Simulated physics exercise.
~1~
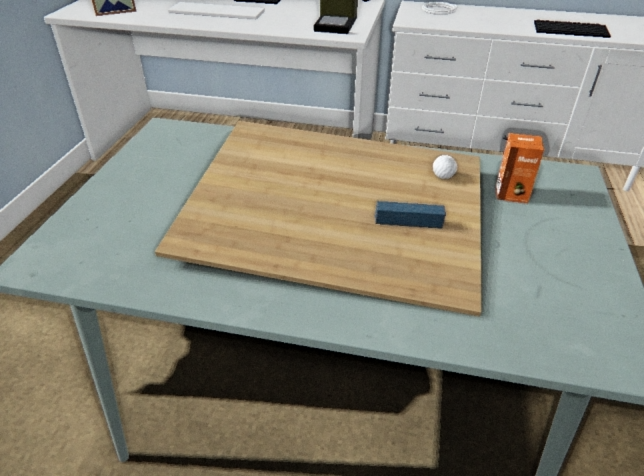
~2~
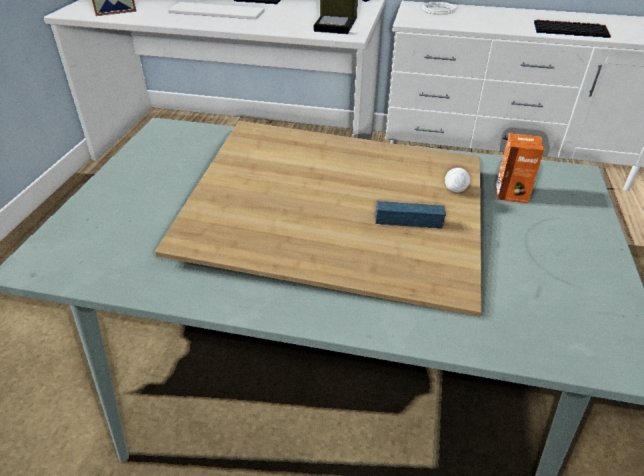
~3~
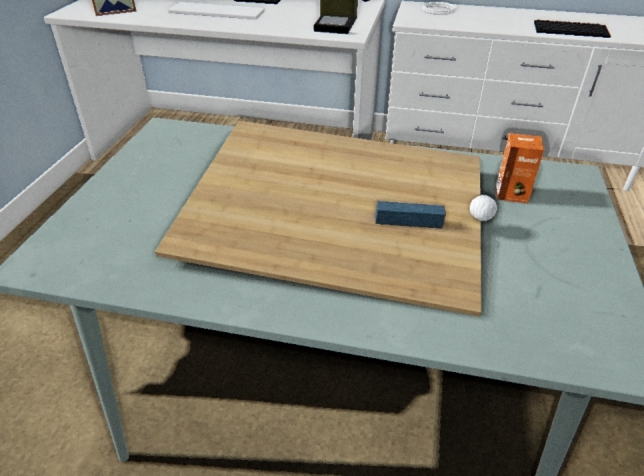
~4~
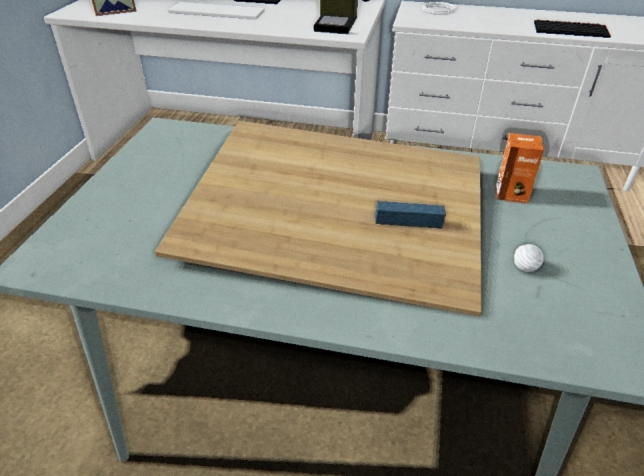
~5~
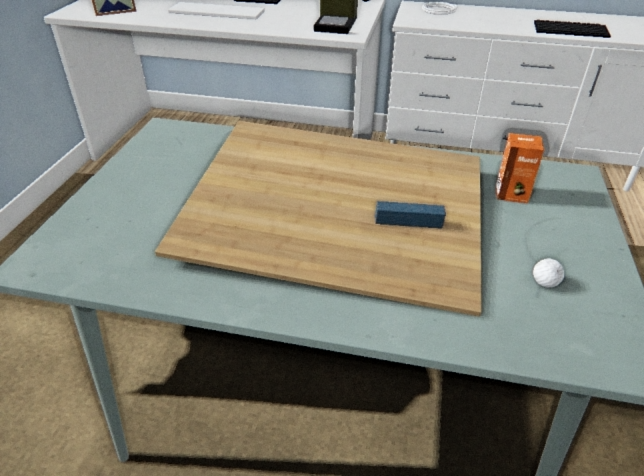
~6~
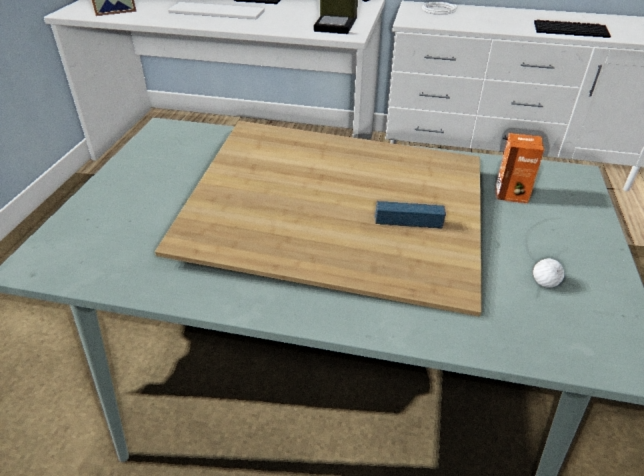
A wooden board sat on a pale green table with a blue block fixed on it and an orange carton nearby, while a small white ball rolled right and toward the front, went off the board's right edge, and came to rest on the tabletop.
